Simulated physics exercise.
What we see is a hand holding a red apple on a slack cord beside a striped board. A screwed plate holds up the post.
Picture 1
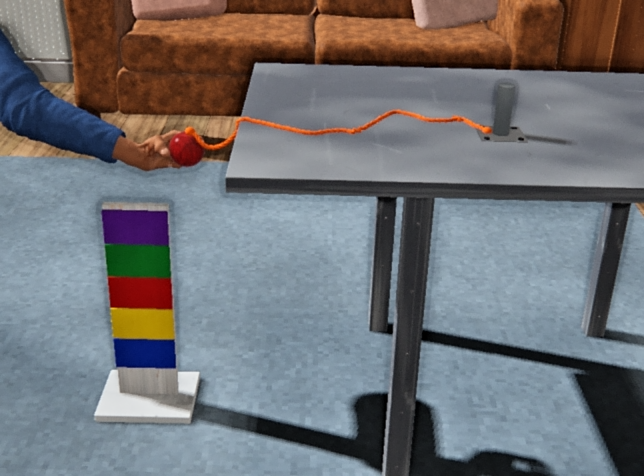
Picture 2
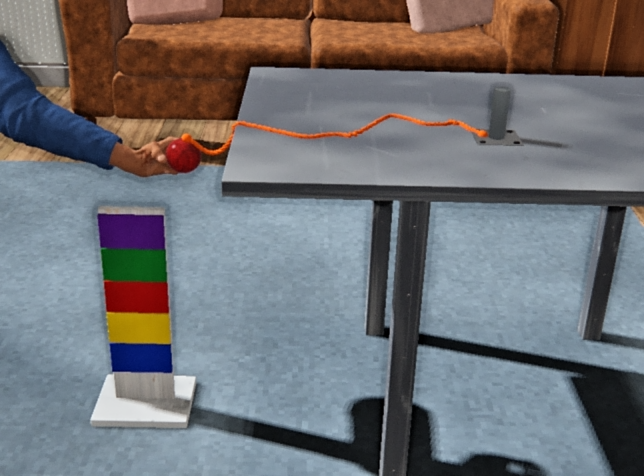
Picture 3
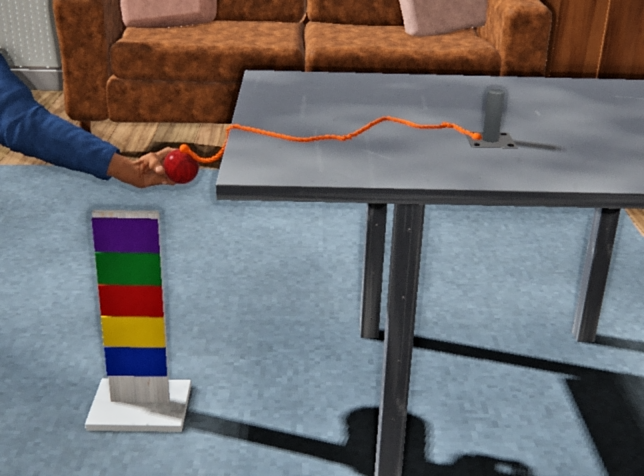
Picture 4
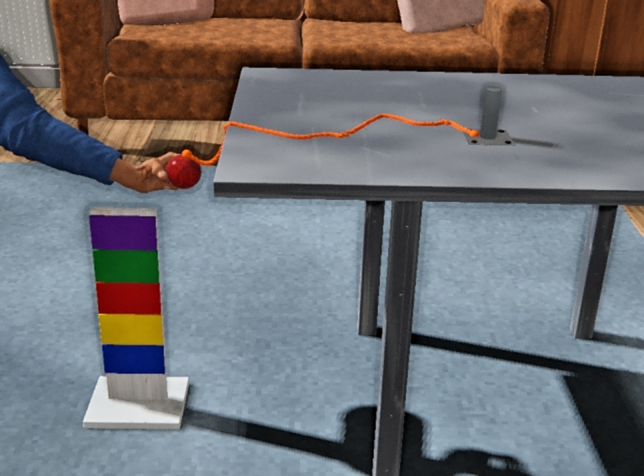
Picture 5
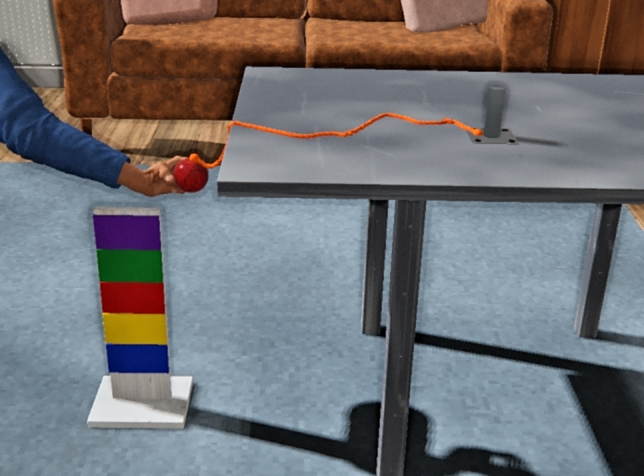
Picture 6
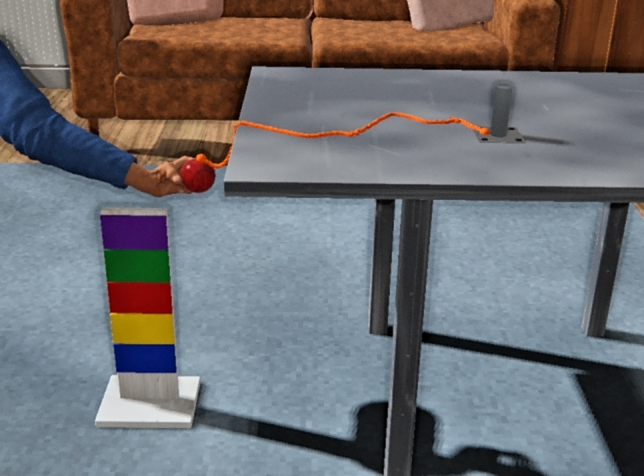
A hand in a blue sleeve holds a red apple on a slack orange cord just off the left edge of a grey table, seen from slightly above in a room with a brown sofa. The cord runs to a plated grey post, and a board striped purple, green, red, yellow and blue stands below. The hand lowers the apple slightly while the camera drifts gently right, then back left.
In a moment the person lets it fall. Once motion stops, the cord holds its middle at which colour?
At red.
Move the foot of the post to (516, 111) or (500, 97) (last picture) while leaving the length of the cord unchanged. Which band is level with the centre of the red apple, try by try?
In turn, green and then green.
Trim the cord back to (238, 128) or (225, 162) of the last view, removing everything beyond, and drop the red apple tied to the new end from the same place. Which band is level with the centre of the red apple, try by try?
Try by try it comes out as purple; green.
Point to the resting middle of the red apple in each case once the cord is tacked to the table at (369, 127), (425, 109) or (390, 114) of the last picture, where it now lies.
In order of the tries: About (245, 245), then (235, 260), then (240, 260).
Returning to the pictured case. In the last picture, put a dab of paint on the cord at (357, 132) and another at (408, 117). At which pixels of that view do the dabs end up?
(273, 122) and (360, 127), roughly.
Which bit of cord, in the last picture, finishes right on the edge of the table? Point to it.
That would be the bit at (334, 134).
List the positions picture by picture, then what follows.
In the first picture, red apple (187, 149); purple (135, 229); green (138, 262); red (140, 294); yellow (142, 325); blue (145, 355).
In the second picture, red apple (184, 156); cord through (459, 124) (412, 120) (367, 129) (315, 137) (241, 125).
In the third picture, red apple (182, 166).
In the fourth picture, red apple (184, 172); cord through (451, 123) (403, 120) (359, 129) (306, 137) (233, 125).
In the fifth picture, red apple (192, 176).
In the sixth picture, red apple (198, 176); cord through (461, 121) (413, 118) (368, 128) (316, 136) (243, 124).
A little later, apple near (275, 283); level with green.
Next, apple near (230, 299); level with red.
When it is over, apple near (236, 298); level with red. Its middle rests at the red band.
